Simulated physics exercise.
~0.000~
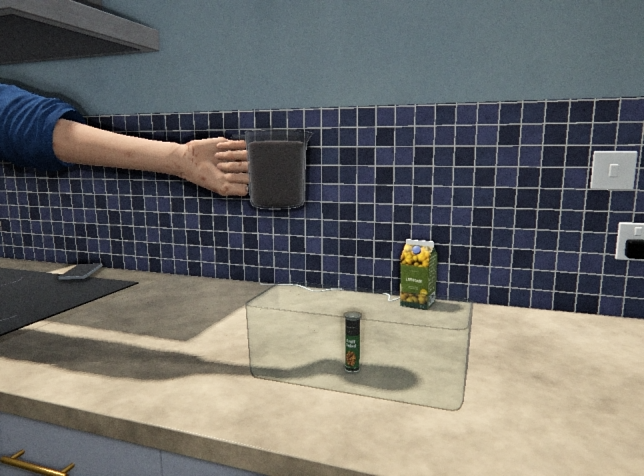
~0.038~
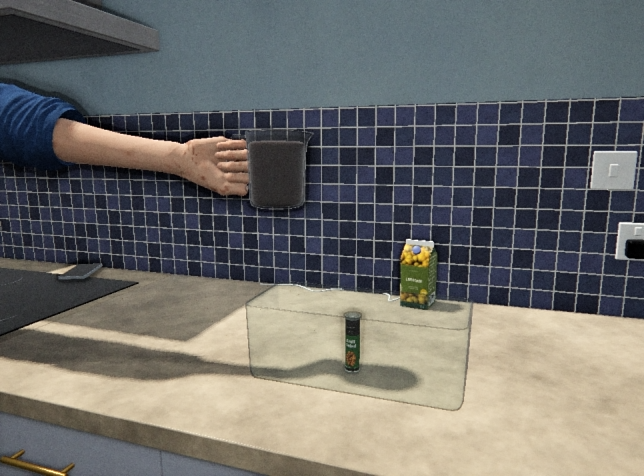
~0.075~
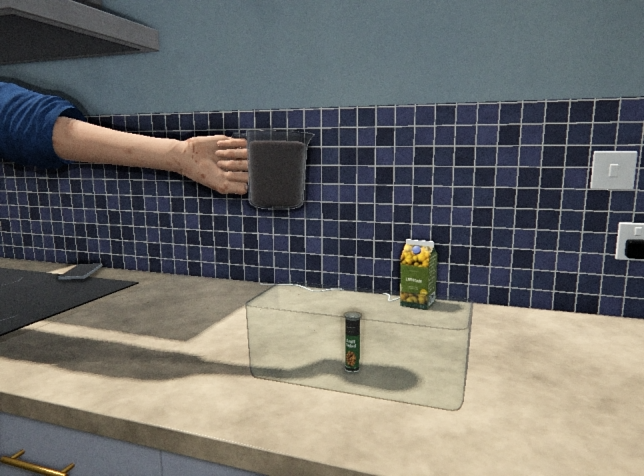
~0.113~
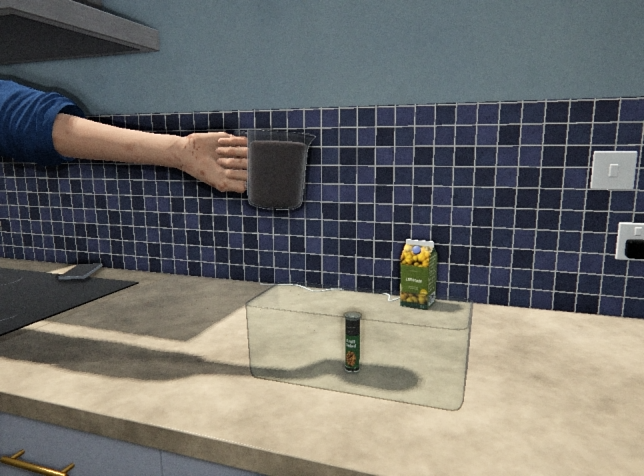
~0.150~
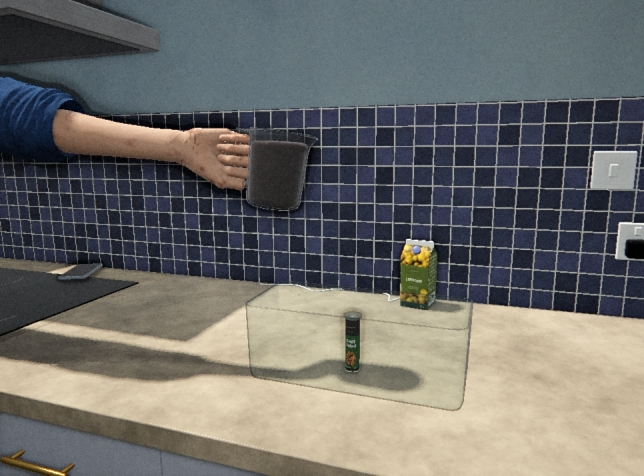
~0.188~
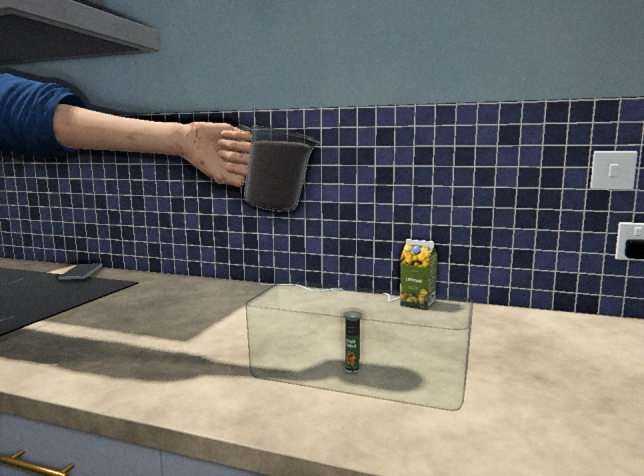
A hand held a dark jug above and beside a clear, empty-looking basin on the counter, with a small tin and a green carton nearby, and slowly tilted the jug slightly to the right.
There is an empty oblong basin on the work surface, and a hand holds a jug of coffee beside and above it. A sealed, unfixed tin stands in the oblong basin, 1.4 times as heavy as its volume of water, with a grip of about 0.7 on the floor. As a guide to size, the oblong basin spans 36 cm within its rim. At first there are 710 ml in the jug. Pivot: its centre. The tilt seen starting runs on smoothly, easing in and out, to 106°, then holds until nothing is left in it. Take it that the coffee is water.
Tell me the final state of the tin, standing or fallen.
It does not come down.
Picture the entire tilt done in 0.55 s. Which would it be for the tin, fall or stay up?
With that tilt, the tin stays on its base.
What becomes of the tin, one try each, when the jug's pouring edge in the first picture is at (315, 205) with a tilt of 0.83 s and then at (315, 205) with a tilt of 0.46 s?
Try 1: Tipped over; try 2: Tipped over.
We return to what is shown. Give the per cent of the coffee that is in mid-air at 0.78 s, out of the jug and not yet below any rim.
It comes to some 34 percent of the total.
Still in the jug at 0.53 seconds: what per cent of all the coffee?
78 %.
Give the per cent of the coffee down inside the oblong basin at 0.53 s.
Close to 1 in a hundred.
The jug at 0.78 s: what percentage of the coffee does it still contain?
Around 24 percent of it.
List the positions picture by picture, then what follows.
It leans 0°; its right rim is at (312, 132); the coffee meets the walls at (253, 143) and (305, 143); the oblong basin's rim runs from (263, 293) to (471, 315); the tin's top is at (353, 318), in the first frame.
It leans 1°; its right rim is at (313, 133); the coffee meets the walls at (253, 143) and (305, 143), in the second frame.
It leans 2°; its right rim is at (314, 134); the coffee meets the walls at (254, 143) and (306, 143), in the third frame.
It leans 5°; its right rim is at (315, 136); the coffee meets the walls at (255, 142) and (306, 144), in the fourth frame.
It leans 8°; its right rim is at (317, 138); the coffee meets the walls at (256, 143) and (308, 145), in the fifth frame.
It leans 13°; its right rim is at (319, 142); the coffee meets the walls at (256, 145) and (311, 146), in the sixth frame.
Then, 0.53 s in, the tilt is 76° and 77 per cent is still to pour; the tin stands where it began.
Then, 0.78 s in, the tilt is 105° and 25 per cent is still to pour; the tin stands where it began.
Then, 1.04 s in, the tilt is 106° and 2 per cent is still to pour; the tin stands where it began.
Then, 1.33 s in, the tilt is 106° and 0 per cent is still to pour; the tin stands where it began.
Finally, the tin stands where it began.
